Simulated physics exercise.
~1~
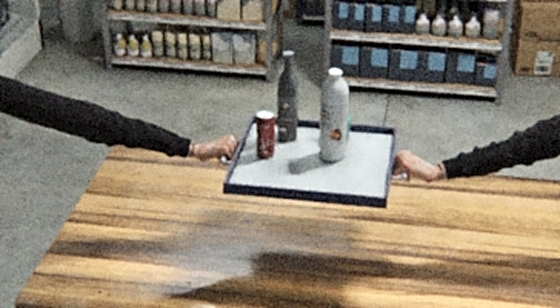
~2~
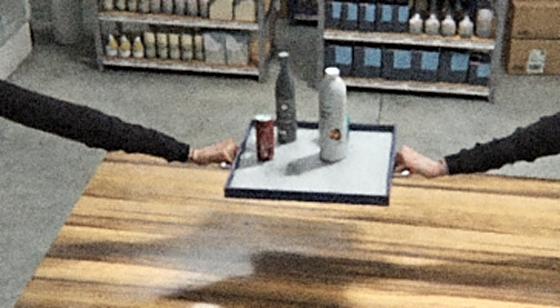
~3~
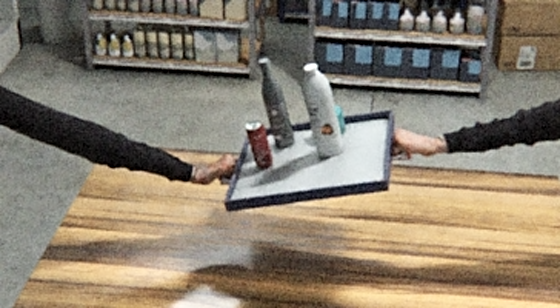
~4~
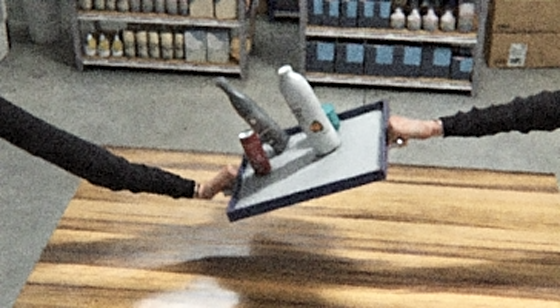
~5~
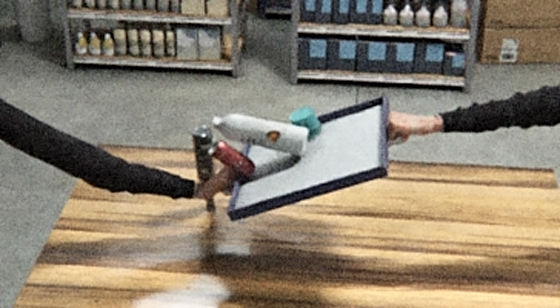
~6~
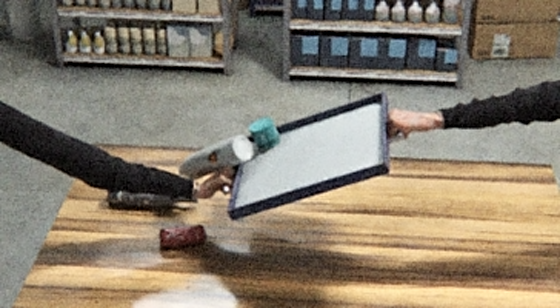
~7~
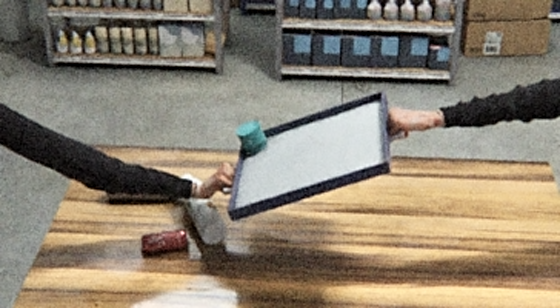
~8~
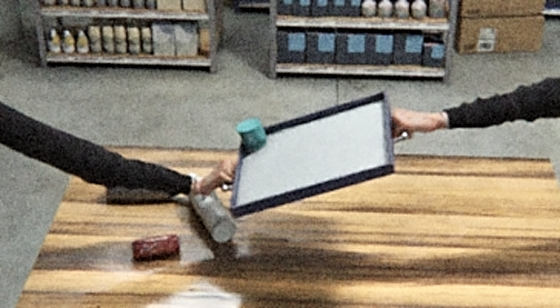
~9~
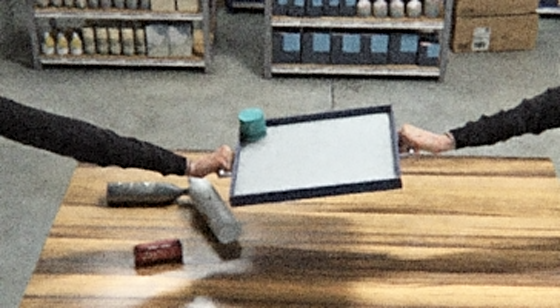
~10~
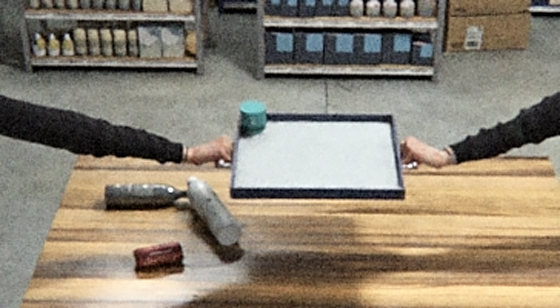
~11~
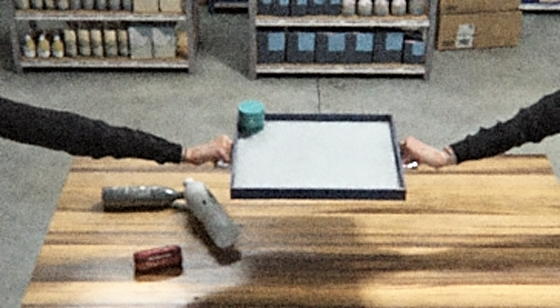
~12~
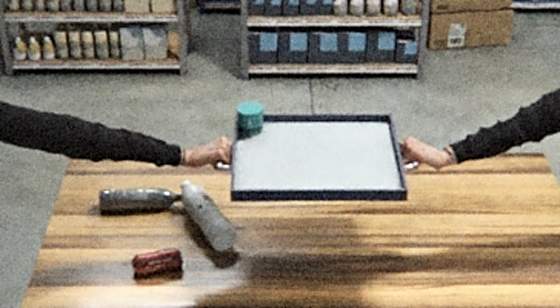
Two hands tilting a tray left, spilling two bottles and a red can onto a wooden table, then levelling it with a turquoise tin aboard.
